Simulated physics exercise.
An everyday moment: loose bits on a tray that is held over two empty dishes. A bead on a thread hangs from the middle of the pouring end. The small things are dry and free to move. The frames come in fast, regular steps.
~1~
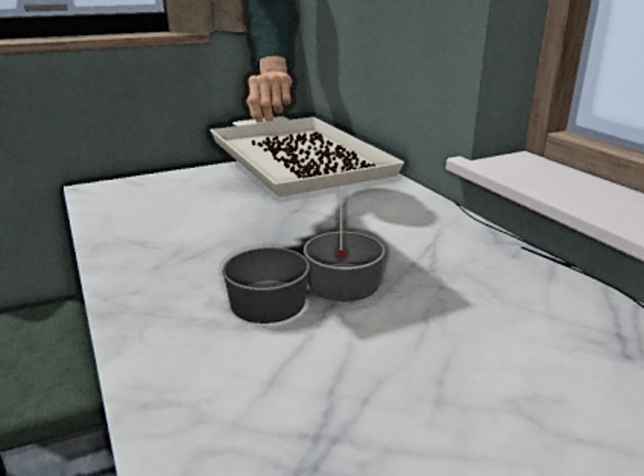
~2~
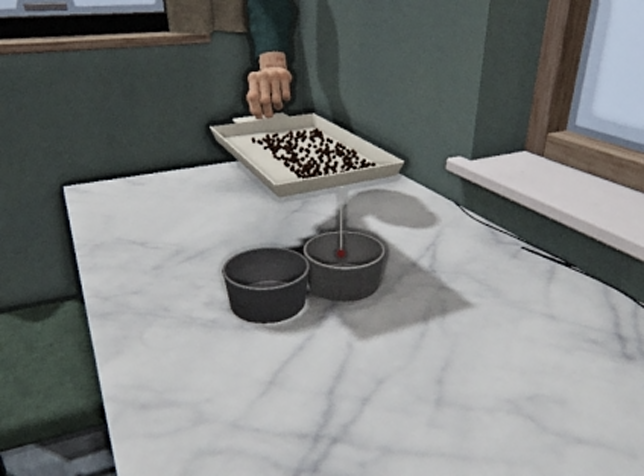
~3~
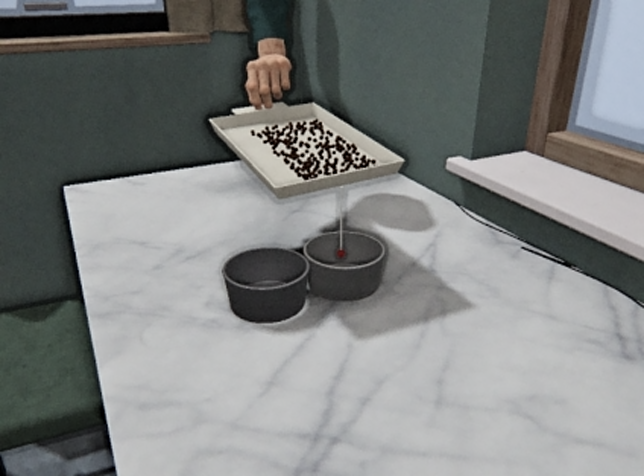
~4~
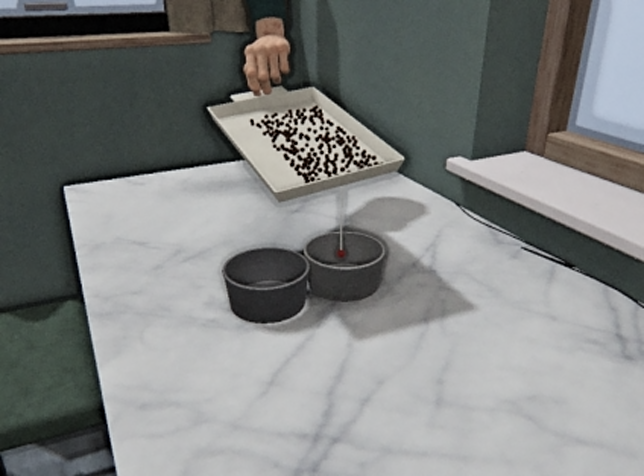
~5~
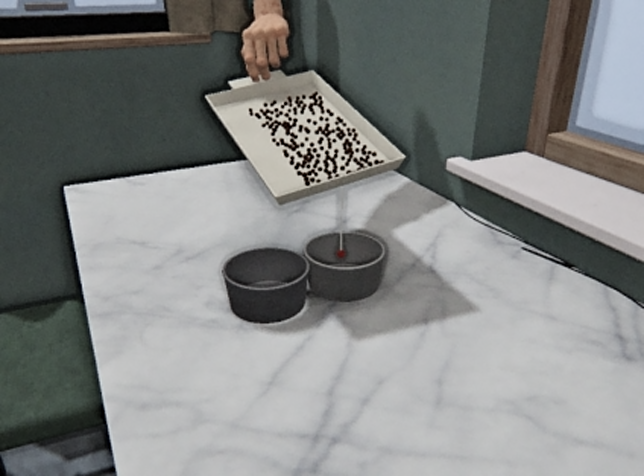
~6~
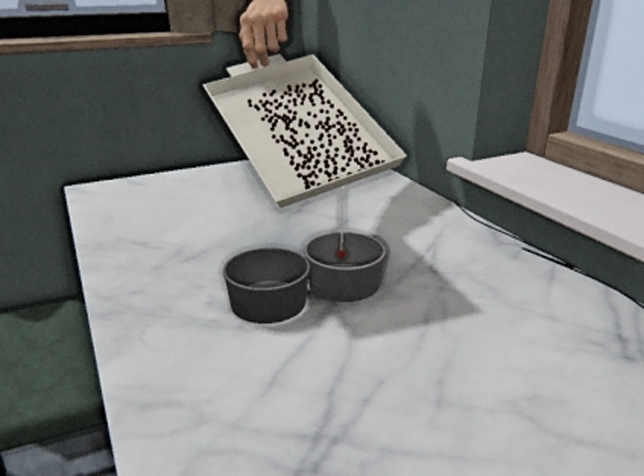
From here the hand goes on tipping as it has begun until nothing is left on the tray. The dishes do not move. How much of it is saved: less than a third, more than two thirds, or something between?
In the dishes lies between a third and two thirds of it.
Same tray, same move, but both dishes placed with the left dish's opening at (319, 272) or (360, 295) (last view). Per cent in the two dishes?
In turn 60 and 0 in a hundred.
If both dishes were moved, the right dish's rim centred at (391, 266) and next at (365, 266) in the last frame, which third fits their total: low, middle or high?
At the first place over two thirds, at the second over two thirds.
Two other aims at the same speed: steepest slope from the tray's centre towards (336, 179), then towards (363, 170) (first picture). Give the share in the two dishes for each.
The first gives 0 %, the second 10 %.
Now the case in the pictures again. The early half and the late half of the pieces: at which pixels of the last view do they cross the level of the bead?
Around (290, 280) and then (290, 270).
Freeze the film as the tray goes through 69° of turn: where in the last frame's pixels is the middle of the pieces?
At about (295, 206).
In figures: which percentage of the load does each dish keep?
For the left dish some 40 %, for the right dish some 0 %.
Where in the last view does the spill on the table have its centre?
Near (303, 350).
Just after the last frame, tray tipped steeply; roughly two thirds on the tray; just a few outside both; roughly a quarter in the air.
A moment on, tray tipped past a quarter turn; just a few on the tray; roughly a third in the left dish; just a few in the right dish; roughly half outside both; about a tenth in the air.
Further on, tray tipped past a quarter turn; roughly half in the left dish; roughly half outside both.
When it is over, tray tipped past a quarter turn; roughly half in the left dish; not one in the right dish; roughly half outside both.
